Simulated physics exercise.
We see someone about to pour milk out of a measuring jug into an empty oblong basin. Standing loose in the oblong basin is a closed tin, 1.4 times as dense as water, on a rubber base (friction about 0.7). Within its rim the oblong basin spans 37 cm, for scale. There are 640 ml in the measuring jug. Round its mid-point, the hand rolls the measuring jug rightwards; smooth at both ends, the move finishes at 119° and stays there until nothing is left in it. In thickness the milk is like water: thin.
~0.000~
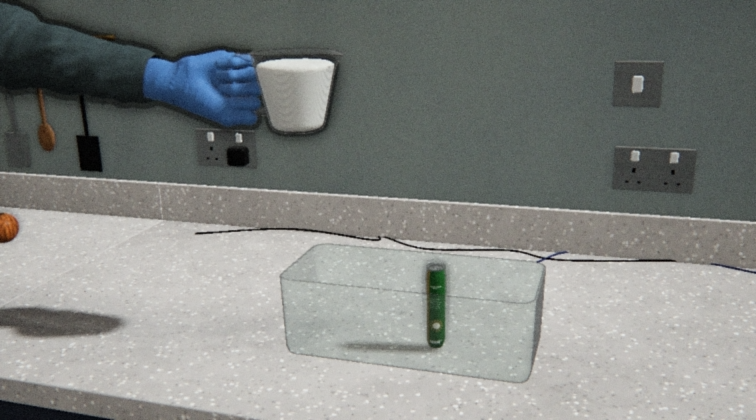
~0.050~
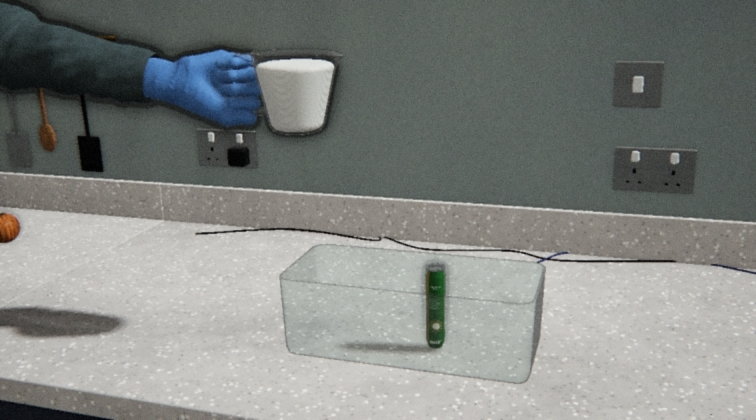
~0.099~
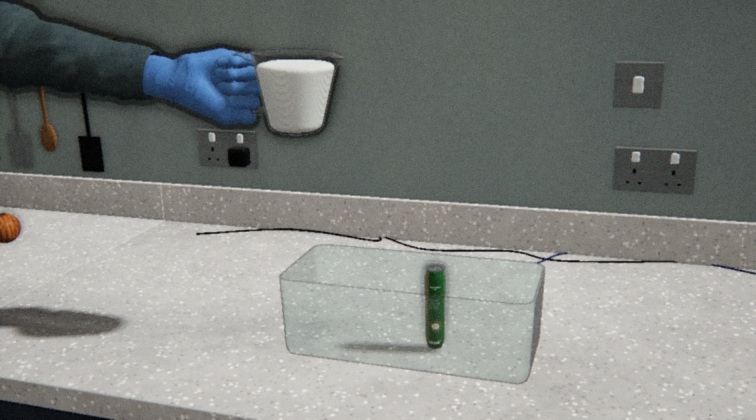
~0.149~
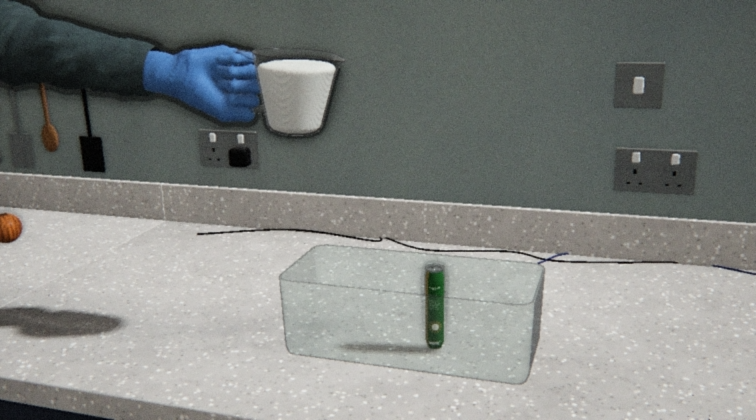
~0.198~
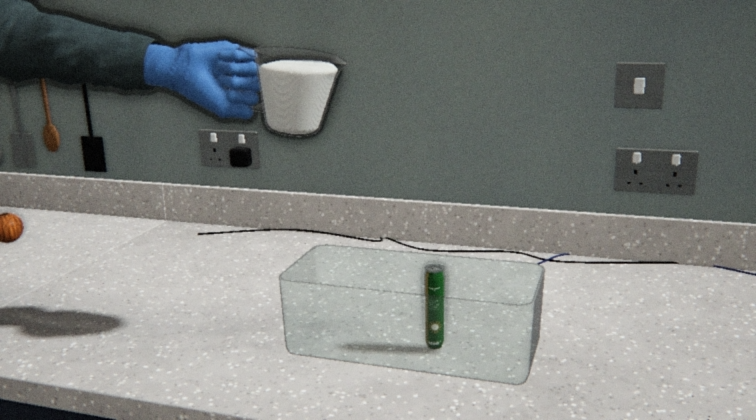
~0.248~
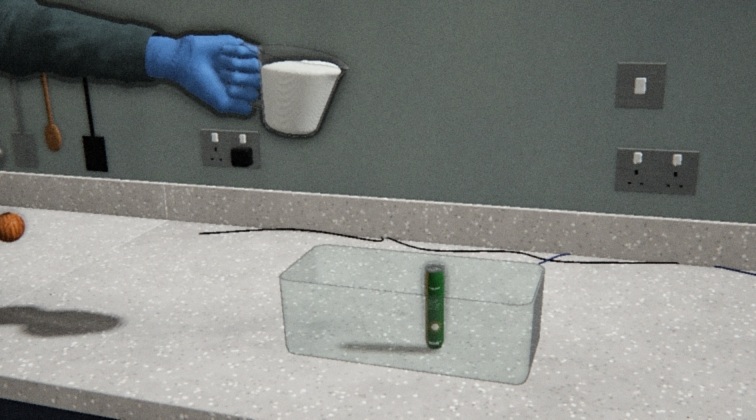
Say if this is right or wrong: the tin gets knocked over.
Right, it gets knocked over.
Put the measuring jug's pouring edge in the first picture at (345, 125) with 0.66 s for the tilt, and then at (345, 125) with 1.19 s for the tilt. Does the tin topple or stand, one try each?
Try 1: Still standing; try 2: Still standing.
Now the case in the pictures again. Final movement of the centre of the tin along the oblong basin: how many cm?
Net tin displacement: Roughly 8.0 cm.
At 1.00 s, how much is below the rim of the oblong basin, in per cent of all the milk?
Around 72 in a hundred.
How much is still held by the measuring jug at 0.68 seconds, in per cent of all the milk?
Portion remaining: Approx. 60 per cent.
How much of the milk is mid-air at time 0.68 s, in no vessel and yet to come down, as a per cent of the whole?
Close to 34 per cent, I'd say.
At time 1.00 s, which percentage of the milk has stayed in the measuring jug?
Share remaining: Approx. 4 %.
By 0.68 s the tilt is 73° and 60 per cent is still to pour; the tin stands where it began.
By 1.00 s the tilt is 112° and 4 per cent is still to pour; the tin leans 6°.
By 1.33 s the tilt is 119° and 0 per cent is still to pour; the tin leans 33°.
By 1.69 s the tilt is 119° and 0 per cent is still to pour; the tin lies on its side.
At rest the tin lies on its side.
